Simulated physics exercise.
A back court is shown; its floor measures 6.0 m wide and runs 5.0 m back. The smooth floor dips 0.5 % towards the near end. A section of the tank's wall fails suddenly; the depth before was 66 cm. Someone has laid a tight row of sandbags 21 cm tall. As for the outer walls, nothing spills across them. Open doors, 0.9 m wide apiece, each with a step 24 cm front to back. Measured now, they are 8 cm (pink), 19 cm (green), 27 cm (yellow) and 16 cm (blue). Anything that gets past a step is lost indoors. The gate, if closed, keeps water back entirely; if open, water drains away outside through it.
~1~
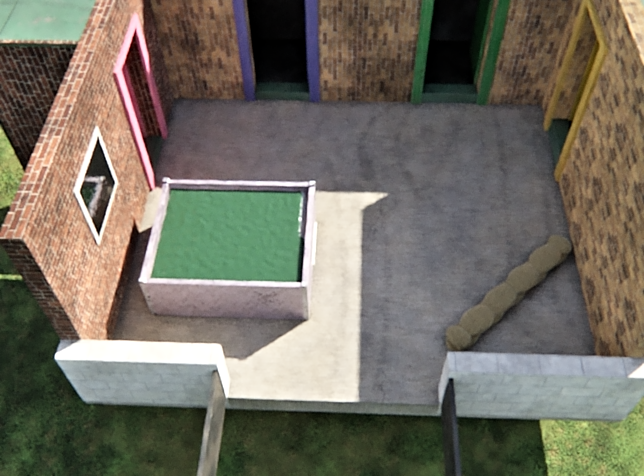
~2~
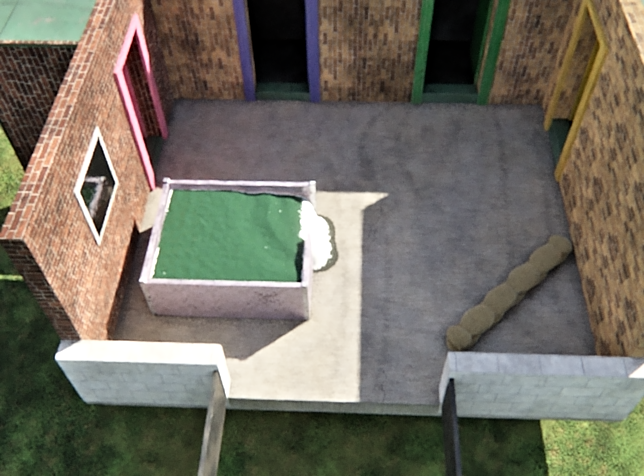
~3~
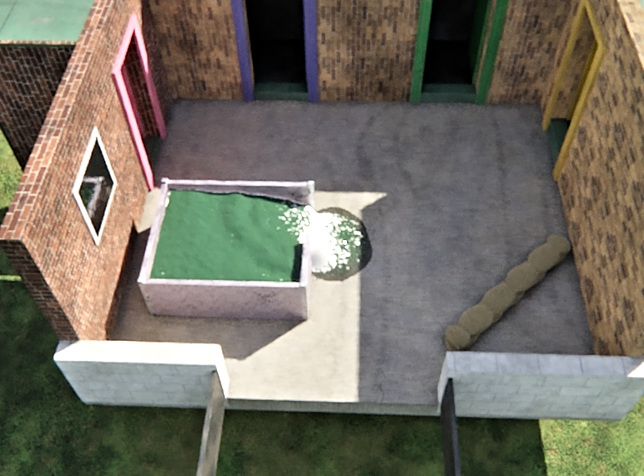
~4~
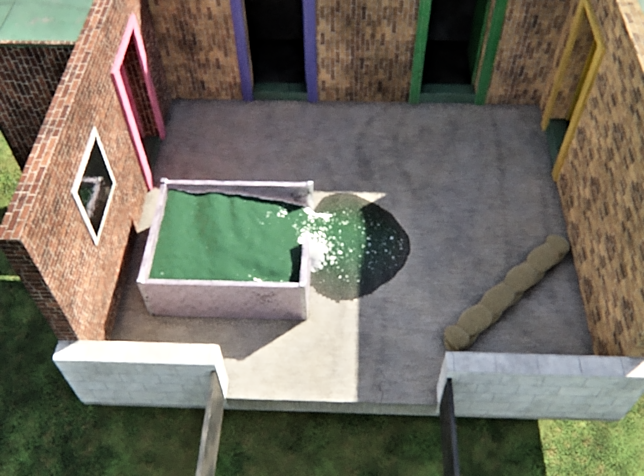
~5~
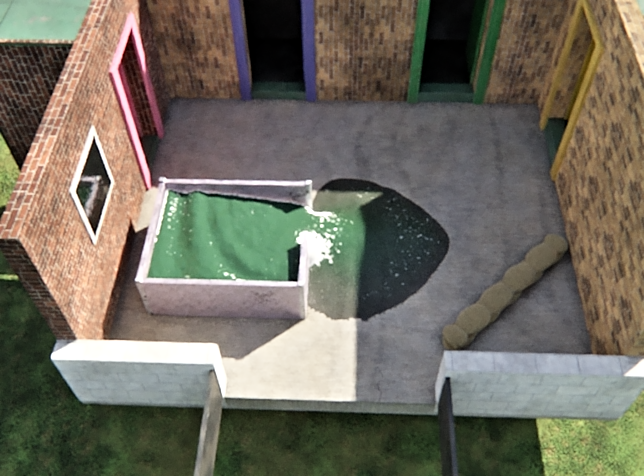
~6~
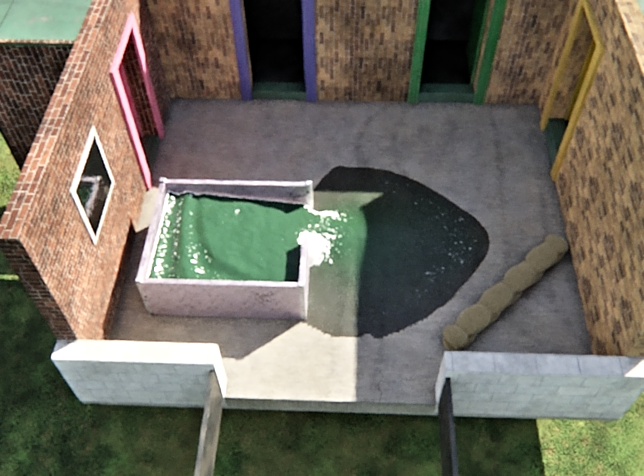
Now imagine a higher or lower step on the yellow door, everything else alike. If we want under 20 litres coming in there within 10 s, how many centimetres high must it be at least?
About 13.5 centimetres.
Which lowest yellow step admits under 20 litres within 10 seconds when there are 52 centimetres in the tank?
In that case, roughly 9.5 cm.
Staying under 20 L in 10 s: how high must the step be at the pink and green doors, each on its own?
You'd want some 7.5 cm at pink and some 9.5 cm at green.
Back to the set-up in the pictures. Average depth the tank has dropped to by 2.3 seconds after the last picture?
Around 31 cm on average.
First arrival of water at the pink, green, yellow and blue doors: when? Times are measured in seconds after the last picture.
Times: Pink 5.0 s, green 1.1 s, yellow 0.9 s, blue 4.0 s.
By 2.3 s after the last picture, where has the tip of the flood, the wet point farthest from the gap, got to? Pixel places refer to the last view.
Near (537, 109).
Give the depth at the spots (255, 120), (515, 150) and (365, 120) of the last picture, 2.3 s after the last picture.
Close to 0, 14 and 1 cm, one after the other.
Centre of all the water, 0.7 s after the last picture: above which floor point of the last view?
The water is centred near (294, 253).
Then, 0.7 s after the last picture water covers 35 % of the floor, deepest (33 cm) near (317, 238); it has not reached the yellow door.
Then, 2.3 s after the last picture water covers 45 % of the floor, deepest (29 cm) near (540, 125); 15 cm at the yellow door, 0 litres in over its 27 cm step.
Then, 9.3 s after the last picture water covers 90 % of the floor, deepest (11 cm) near (101, 374); 7 cm at the yellow door, 0 litres in over its 27 cm step.
At the yellow door as built, the water peaked near 18 cm, 4.1 s after the last picture.
With a step of 11.5 cm, 37 litres would have come in within the 10 s; with 15.5 cm, 8 litres. So under 20 litres takes about 13.5 cm.
